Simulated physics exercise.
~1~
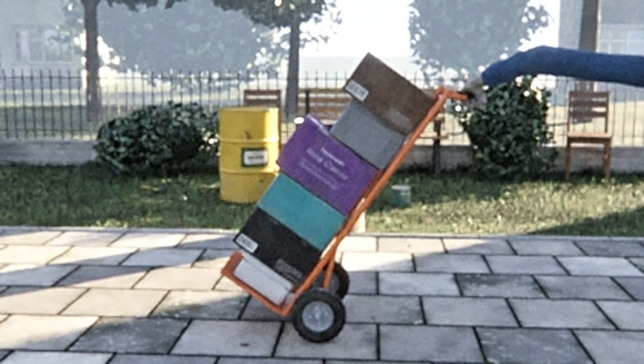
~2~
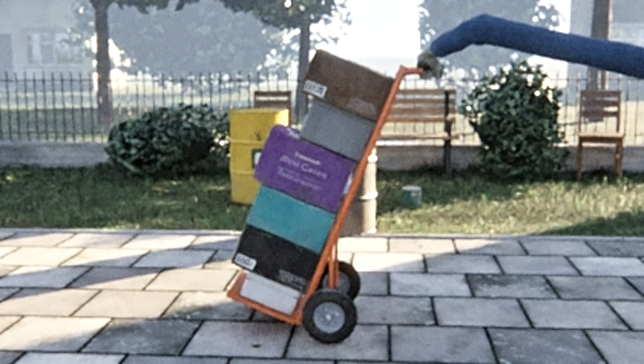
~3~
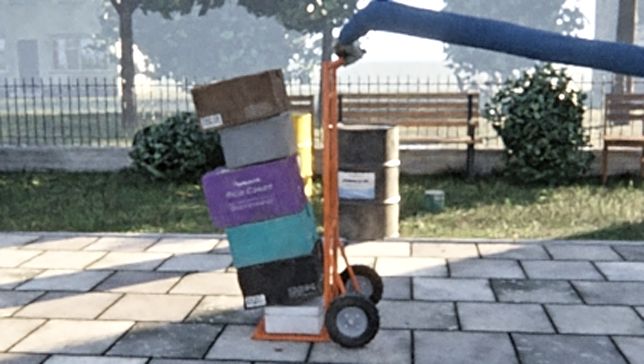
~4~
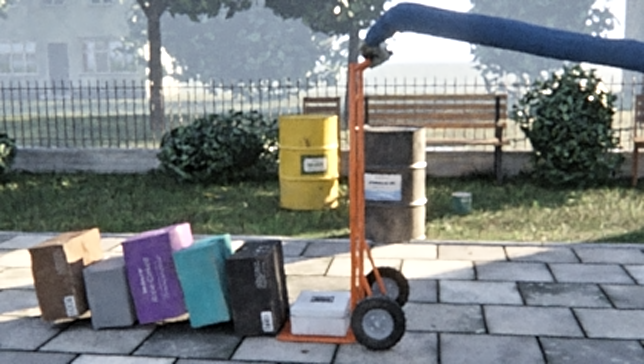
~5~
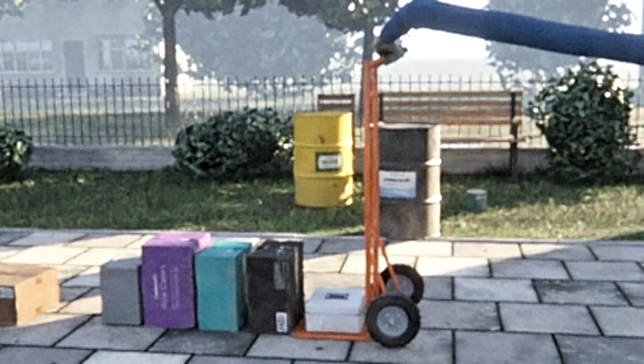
On a paved path beside a lawn, a blue arm swung a loaded orange hand truck upright, and the stacked boxes toppled off to the left, ending in a row on the ground side, with only the white box still sitting in place.
